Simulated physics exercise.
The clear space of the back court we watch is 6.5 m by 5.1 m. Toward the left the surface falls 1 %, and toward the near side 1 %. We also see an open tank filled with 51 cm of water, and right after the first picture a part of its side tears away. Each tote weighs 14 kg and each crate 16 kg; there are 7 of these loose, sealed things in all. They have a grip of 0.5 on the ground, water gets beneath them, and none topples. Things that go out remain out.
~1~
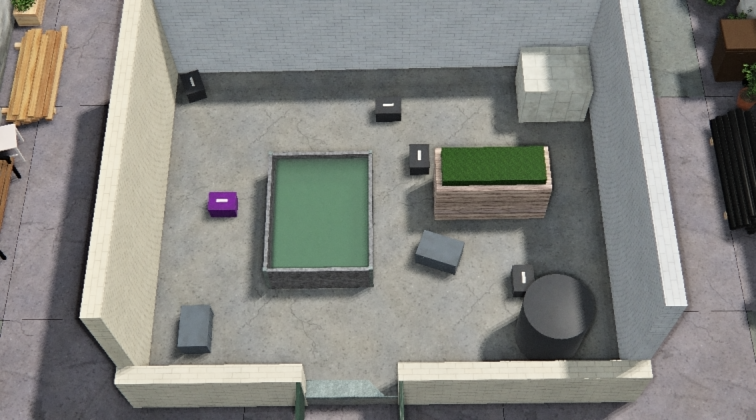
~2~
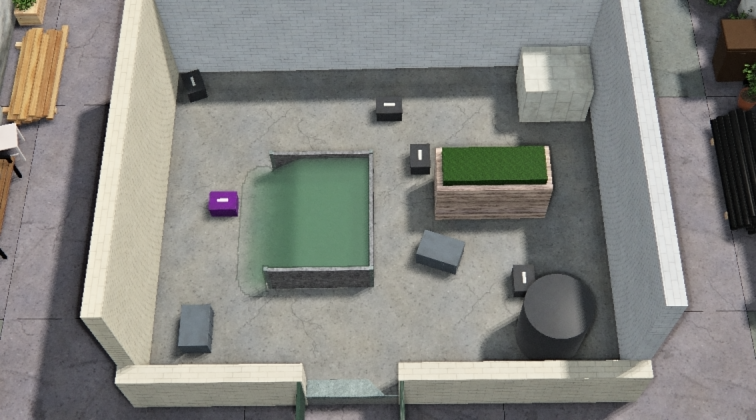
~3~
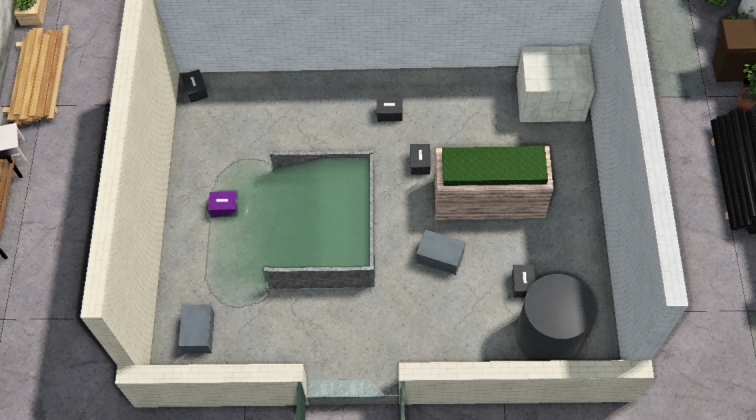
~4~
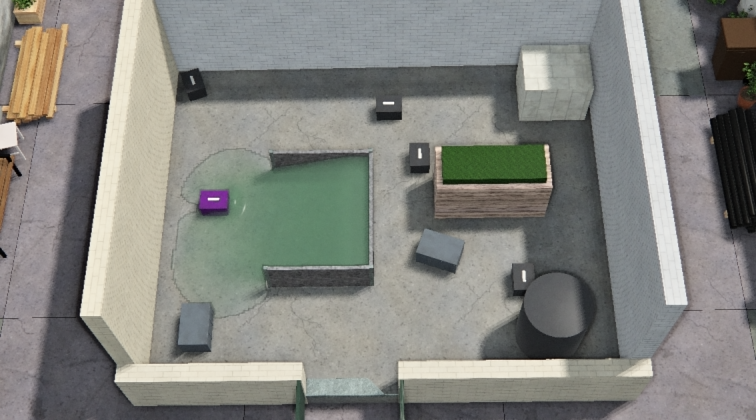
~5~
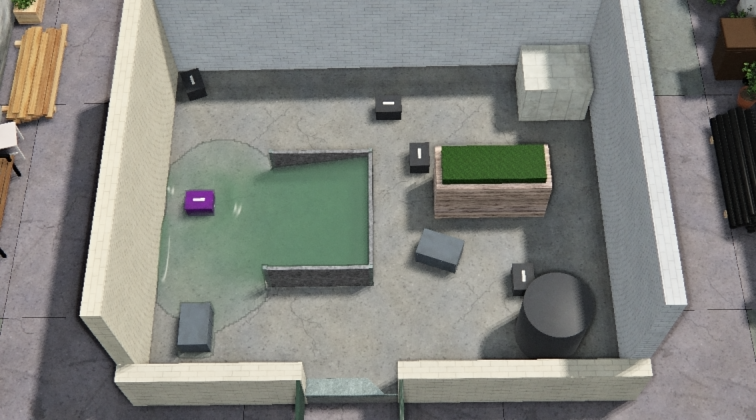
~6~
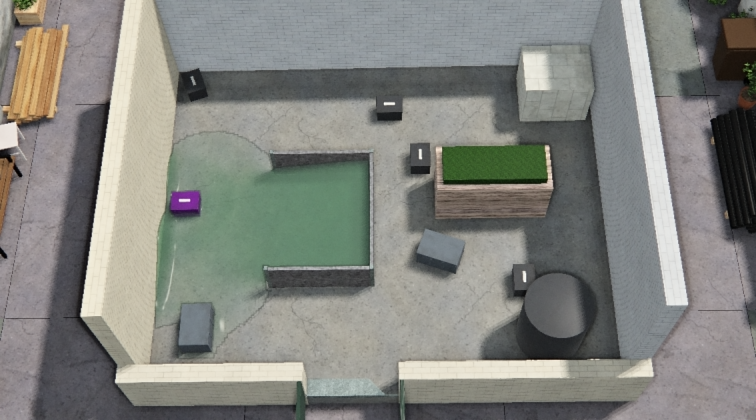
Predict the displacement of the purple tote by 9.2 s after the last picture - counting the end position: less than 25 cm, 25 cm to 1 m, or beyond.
I'd bet it heads off a long way.
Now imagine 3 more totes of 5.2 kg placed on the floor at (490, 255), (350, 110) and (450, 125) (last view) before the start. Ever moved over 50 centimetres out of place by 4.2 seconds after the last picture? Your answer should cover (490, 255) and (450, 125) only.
In sequence: Within it, then within it.
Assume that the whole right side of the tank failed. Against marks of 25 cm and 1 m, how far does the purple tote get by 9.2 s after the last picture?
So the purple tote keeps its position.
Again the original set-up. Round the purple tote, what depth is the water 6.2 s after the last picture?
4 cm, roughly.
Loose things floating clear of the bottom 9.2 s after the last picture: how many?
Just then, the number is 0.
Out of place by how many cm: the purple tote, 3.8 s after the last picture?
Roughly 200 cm by then.
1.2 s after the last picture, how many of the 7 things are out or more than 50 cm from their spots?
I make it 1 by then.
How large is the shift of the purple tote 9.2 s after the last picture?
Roughly 200 cm.
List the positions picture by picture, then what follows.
The first frame shows the purple tote at (222, 201) rests on the ground; 2.6 m2 under water; 0 of 7 have shifted.
The second frame shows the purple tote at (223, 200) rests on the ground; 3.5 m2 under water; 0 of 7 have shifted.
The third frame shows the purple tote at (222, 200) rests on the ground; 4.5 m2 under water; 0 of 7 have shifted.
The fourth frame shows the purple tote at (214, 199), on the bottom, 13 cm from its start; water covers 5.7 m2; 1 of 7 have shifted.
The fifth frame shows the purple tote at (199, 200) rests on the ground, 34 cm from its start; water covers 6.8 m2; 1 of 7 have shifted.
The sixth frame shows the purple tote at (185, 201) rests on the ground, 56 cm from its start; water covers 7.2 m2; 1 of 7 have shifted.
Then, 1.2 s after the last picture the purple tote is near (197, 148), 0.9 m from its start, afloat; 0 of 7 are out; 2 afloat.
Then, 3.8 s after the last picture the purple tote is near (322, 98), 2.2 m from its start, aground; 0 of 7 are out; 0 afloat.
Then, 6.2 s after the last picture the purple tote is near (323, 98), 2.2 m from its start, aground; 0 of 7 are out; 0 afloat.
Then, 9.2 s after the last picture the purple tote is near (323, 98), 2.2 m from its start, aground; 0 of 7 are out; 0 afloat.
